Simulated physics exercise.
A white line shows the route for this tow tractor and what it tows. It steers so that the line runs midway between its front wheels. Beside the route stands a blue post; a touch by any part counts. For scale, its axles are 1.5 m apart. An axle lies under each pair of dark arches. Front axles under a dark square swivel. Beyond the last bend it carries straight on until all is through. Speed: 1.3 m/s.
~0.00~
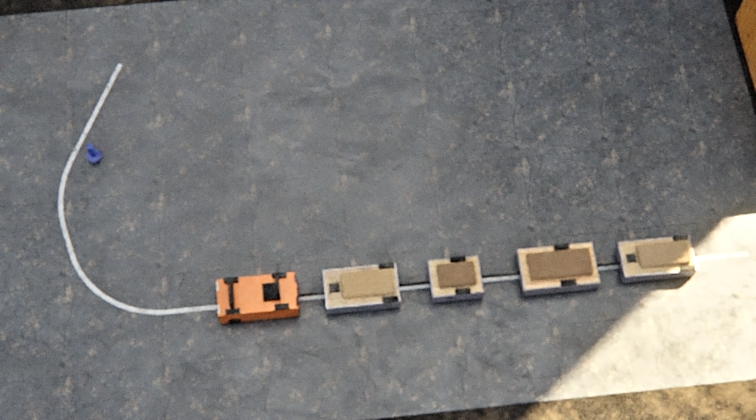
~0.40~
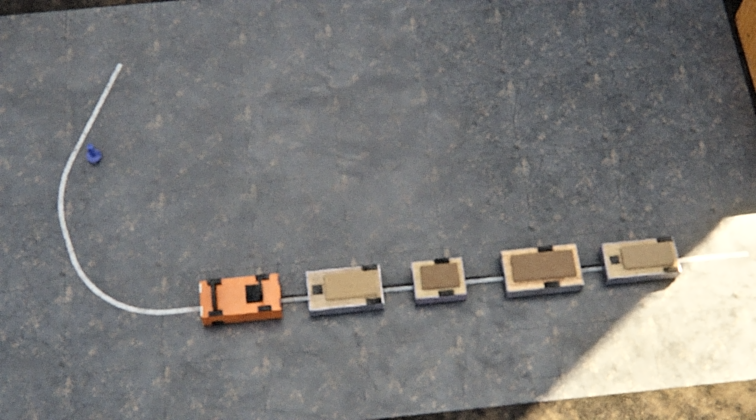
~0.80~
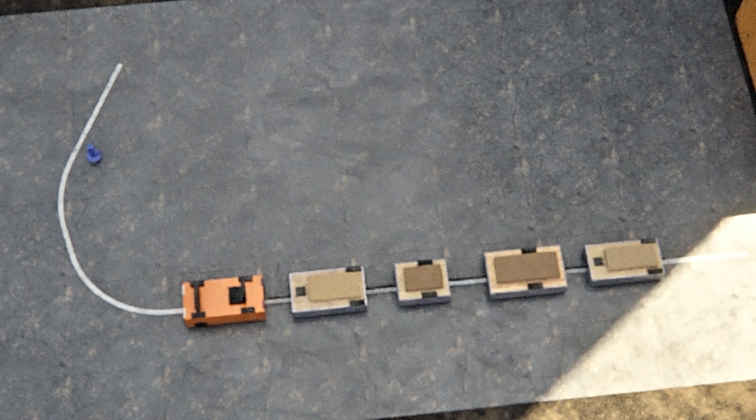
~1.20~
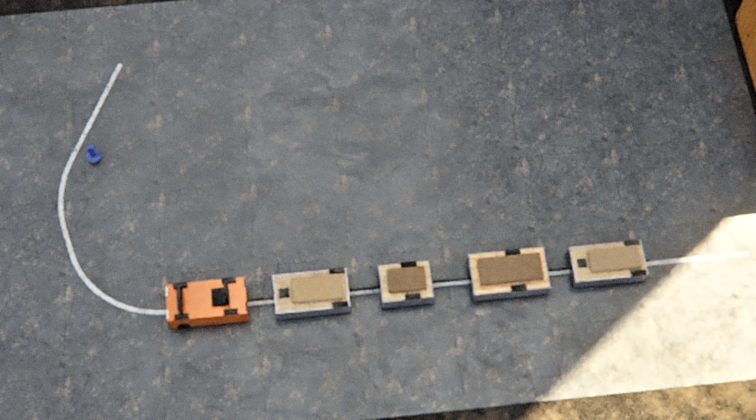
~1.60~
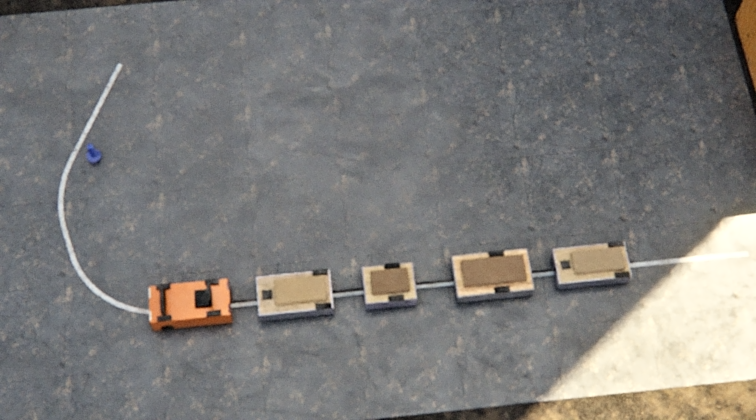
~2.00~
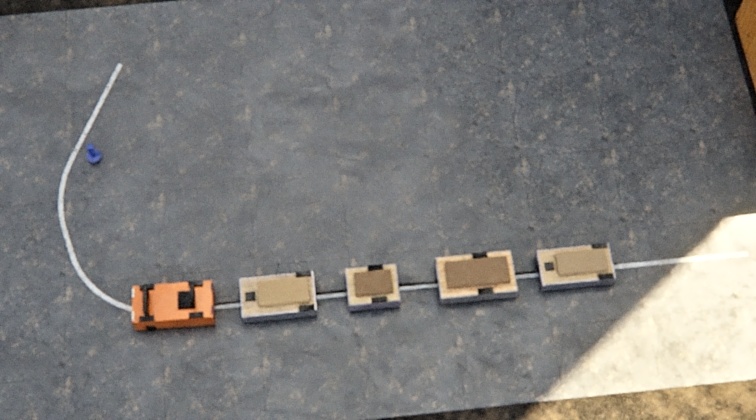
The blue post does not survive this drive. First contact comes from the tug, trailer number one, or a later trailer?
That would be the tug.
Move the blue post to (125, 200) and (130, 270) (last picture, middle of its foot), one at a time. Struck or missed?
First struck, second hit.
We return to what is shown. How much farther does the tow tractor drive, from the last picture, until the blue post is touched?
After some 7.0 m.
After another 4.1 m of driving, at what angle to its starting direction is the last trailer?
Some 0°.
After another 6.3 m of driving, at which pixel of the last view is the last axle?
Near (425, 279).
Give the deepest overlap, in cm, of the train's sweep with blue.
Blue 85.
Then, 7.4 s in, the last axle is at (407, 281) of the last picture, on the line; the tow tractor has hit blue.
Then, 12.2 s in, the last axle is at (245, 291) of the last picture, 20 cm off the line.
Then, 17.2 s in, the last axle is at (117, 195) of the last picture, 190 cm off the line.
Then, 22.3 s in, the last axle is at (140, 28) of the last picture, 30 cm off the line; 1 of 1 struck in all.
